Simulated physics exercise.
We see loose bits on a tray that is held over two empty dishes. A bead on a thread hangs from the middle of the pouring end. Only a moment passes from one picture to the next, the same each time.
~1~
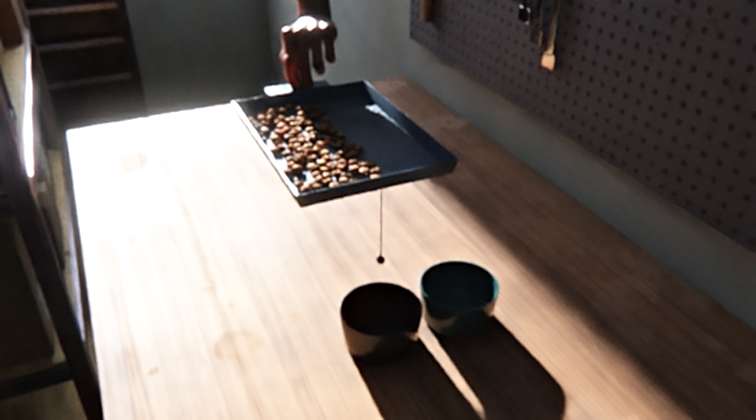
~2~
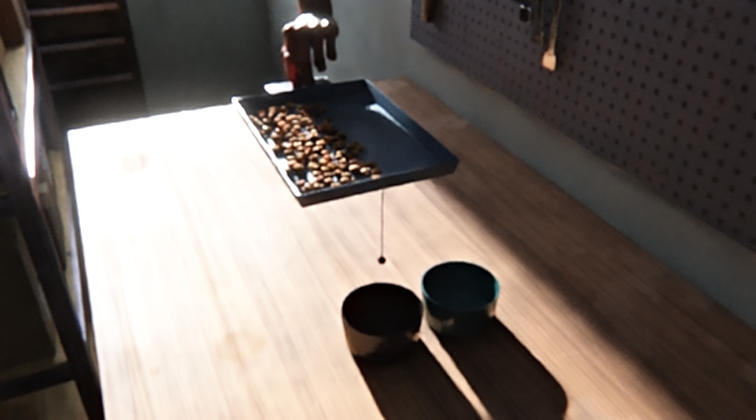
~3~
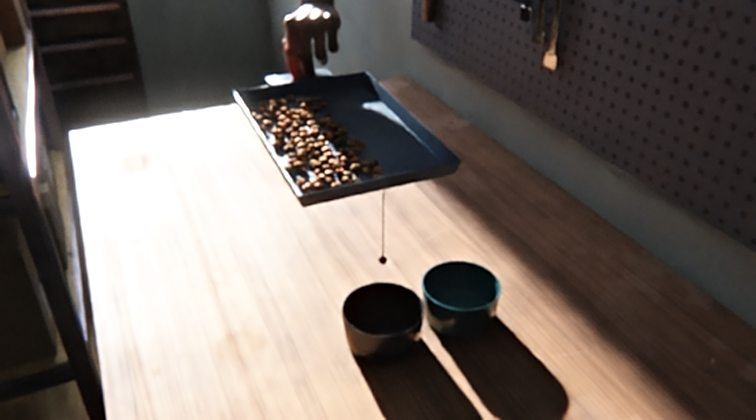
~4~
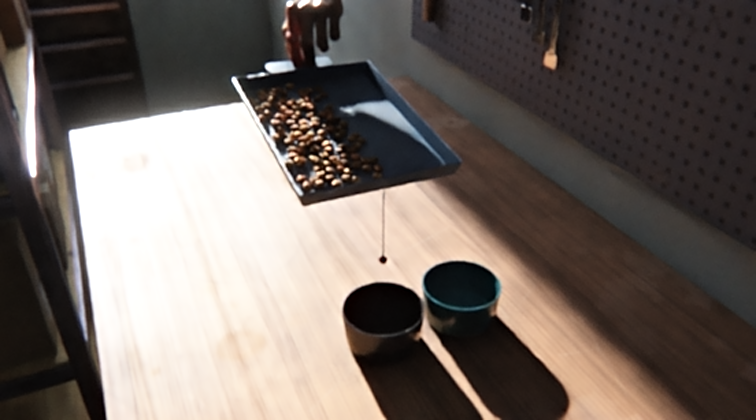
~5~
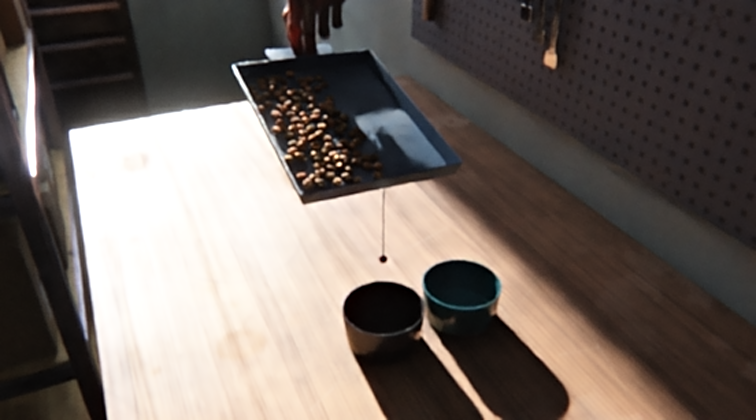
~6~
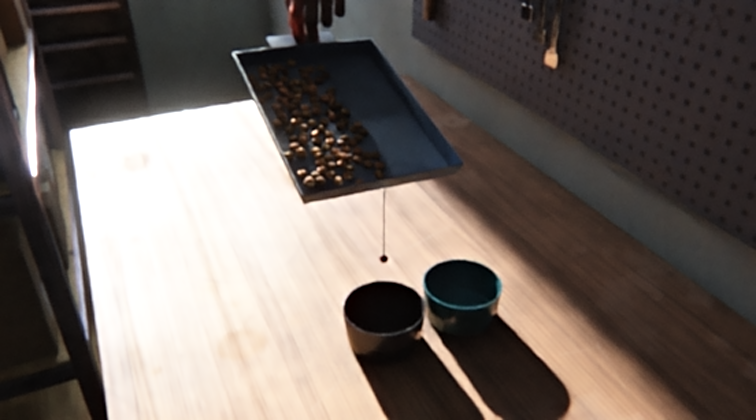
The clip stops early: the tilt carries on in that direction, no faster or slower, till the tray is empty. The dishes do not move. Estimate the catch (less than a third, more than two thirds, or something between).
The two hold more than two thirds of the load.
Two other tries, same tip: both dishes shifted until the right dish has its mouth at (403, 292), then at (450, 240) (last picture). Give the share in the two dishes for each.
About 60 and 10 per cent.
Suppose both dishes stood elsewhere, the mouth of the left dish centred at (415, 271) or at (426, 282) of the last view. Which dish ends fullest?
The first try: The left-hand dish. The second: The left one.
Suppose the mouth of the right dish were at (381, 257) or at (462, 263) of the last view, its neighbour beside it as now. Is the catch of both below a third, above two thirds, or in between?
The first try: Under a third. The second: Over two thirds.
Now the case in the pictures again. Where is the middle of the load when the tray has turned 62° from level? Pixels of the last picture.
Close to (386, 175).
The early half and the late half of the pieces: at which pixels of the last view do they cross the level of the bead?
The first part at (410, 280); the rest at (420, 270).
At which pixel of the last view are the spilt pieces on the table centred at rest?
Near (410, 304).
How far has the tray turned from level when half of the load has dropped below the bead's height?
Around 100° of tilt.
Just after the last frame, tray tipped steeply; almost all on the tray; just a few in the left dish; just a few in the right dish; about a tenth in the air.
A moment on, tray tipped past a quarter turn; roughly a quarter on the tray; roughly a quarter in the left dish; roughly a quarter in the right dish; about a tenth outside both; roughly a third in the air.
Further on, tray tipped past a quarter turn; roughly half in the left dish; roughly a third in the right dish; about a tenth outside both.
When it is over, tray tipped past a quarter turn; roughly half in the left dish; roughly a third in the right dish; about a tenth outside both.
